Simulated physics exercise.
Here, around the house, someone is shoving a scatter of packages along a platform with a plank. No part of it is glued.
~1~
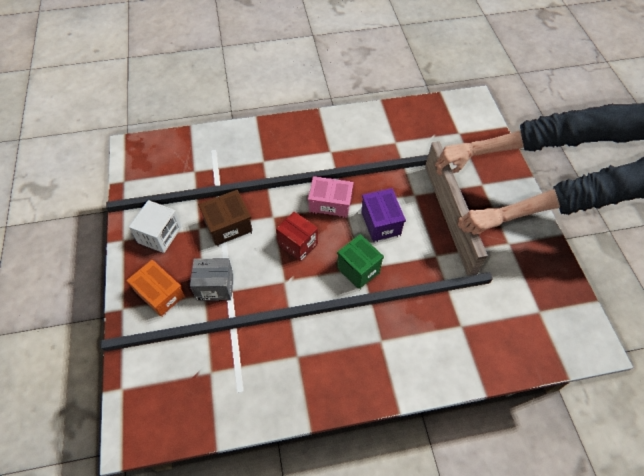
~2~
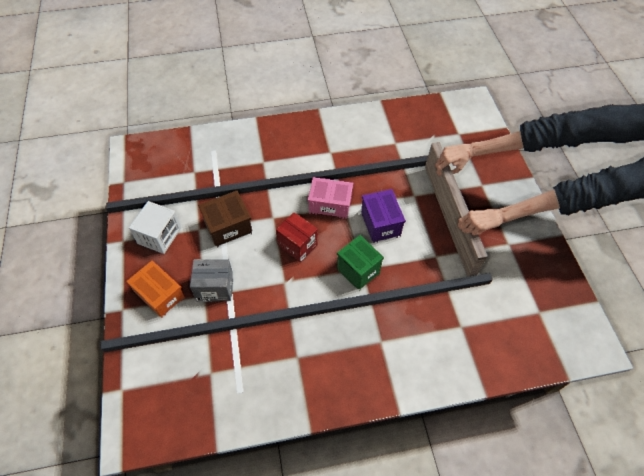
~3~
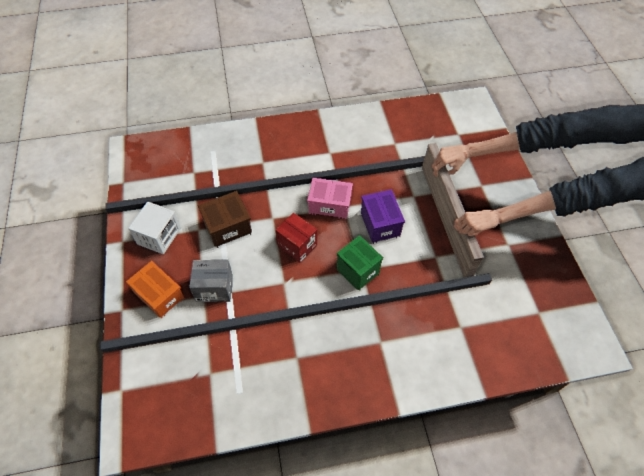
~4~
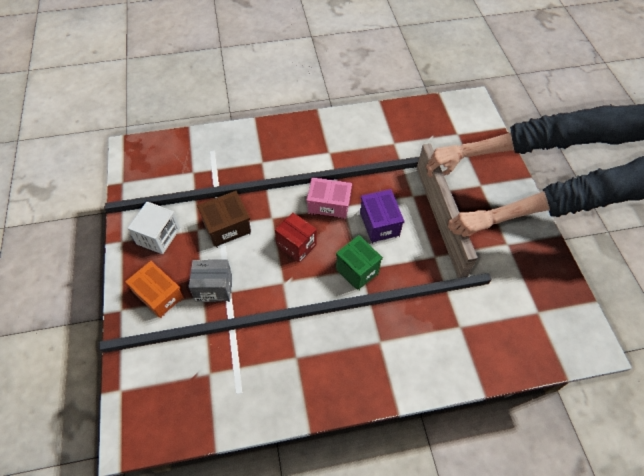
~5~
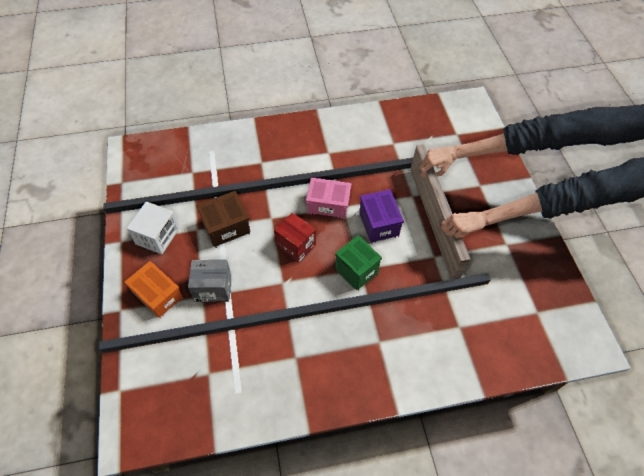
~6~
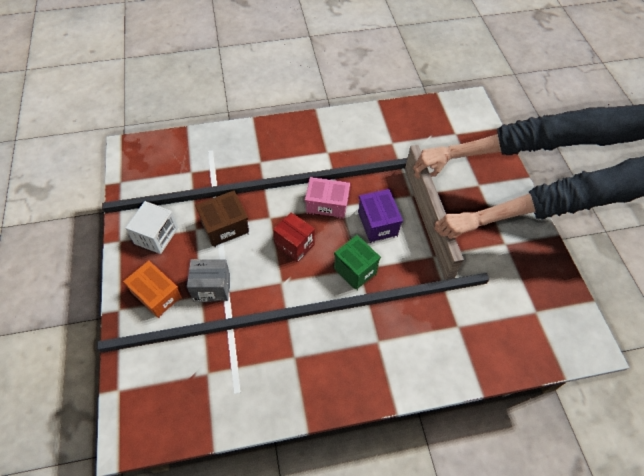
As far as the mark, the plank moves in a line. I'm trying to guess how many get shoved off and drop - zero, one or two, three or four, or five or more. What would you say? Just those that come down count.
I would say zero.
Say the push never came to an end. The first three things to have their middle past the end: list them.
Earliest first: The white crate, the orange tote, the brown tote.
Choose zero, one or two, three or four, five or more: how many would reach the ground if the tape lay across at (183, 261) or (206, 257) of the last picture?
In turn: 1 or 2; zero.
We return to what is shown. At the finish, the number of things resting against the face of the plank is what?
It's 3 of them.
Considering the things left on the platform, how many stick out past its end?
0 is the number.
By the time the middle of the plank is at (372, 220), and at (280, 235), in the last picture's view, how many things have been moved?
At the first point the count is 2, at the second it's 5.
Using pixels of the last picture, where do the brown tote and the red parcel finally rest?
The first one ends at (165, 225), the second at (173, 257).
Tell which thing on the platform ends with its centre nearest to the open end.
That would be the white crate.
Early on, none off yet; orange tote at rest near (153, 290); white crate at rest near (153, 228); grey parcel at rest near (210, 281).
Finally, the number that fall off is zero.
